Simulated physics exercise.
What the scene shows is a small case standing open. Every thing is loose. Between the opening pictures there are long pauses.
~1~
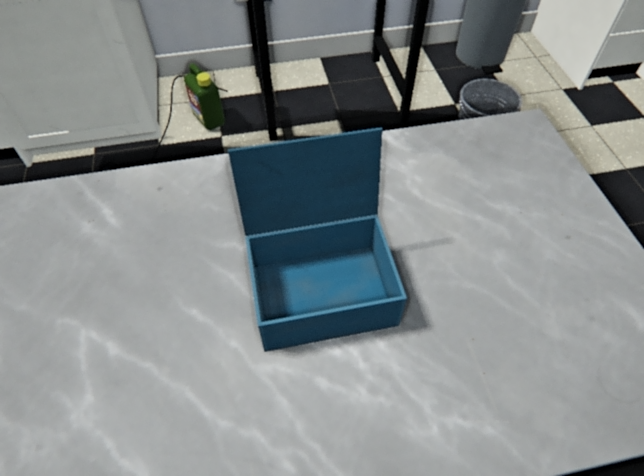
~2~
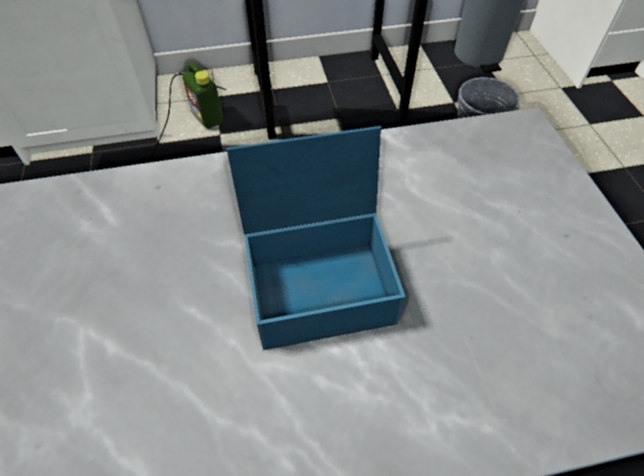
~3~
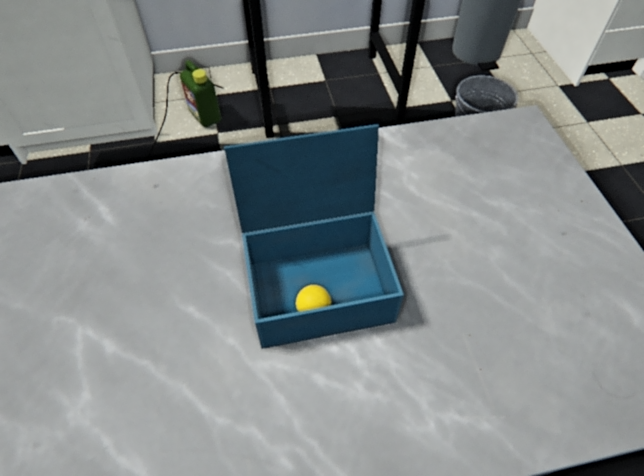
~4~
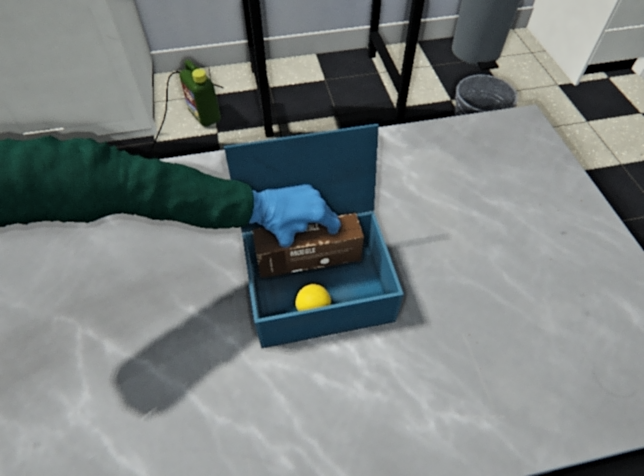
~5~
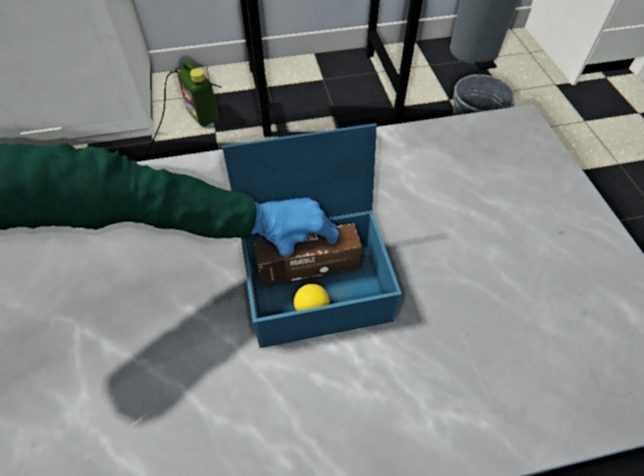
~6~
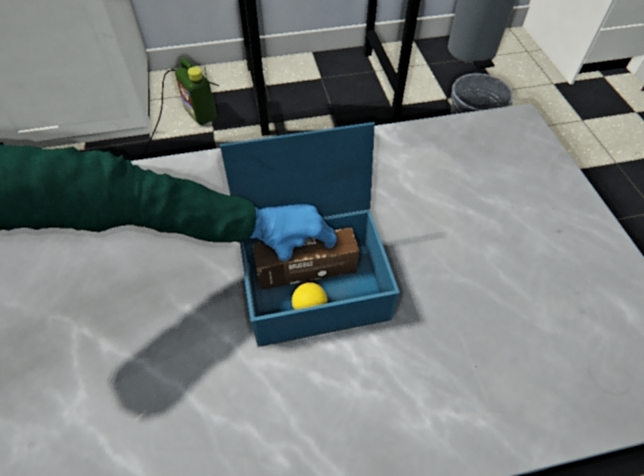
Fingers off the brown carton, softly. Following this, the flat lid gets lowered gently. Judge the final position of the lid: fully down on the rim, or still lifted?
Turns out the lid lands in place.
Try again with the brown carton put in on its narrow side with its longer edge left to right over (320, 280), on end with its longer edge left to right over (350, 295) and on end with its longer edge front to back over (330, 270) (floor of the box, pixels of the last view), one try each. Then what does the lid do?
On the first attempt the lid drops into place, on the second it can't come down, and on the third it can't come down.
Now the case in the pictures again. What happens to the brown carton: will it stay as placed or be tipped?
As it turns out, it keeps its original angle.
Then, 1.50 s on from there, lid 69° above the rim.
Then, 1.80 s on from there, lid 31° above the rim.
In the end, lid shut; both unmoved. At the end, from the last picture's camera, brown carton near (306, 259).
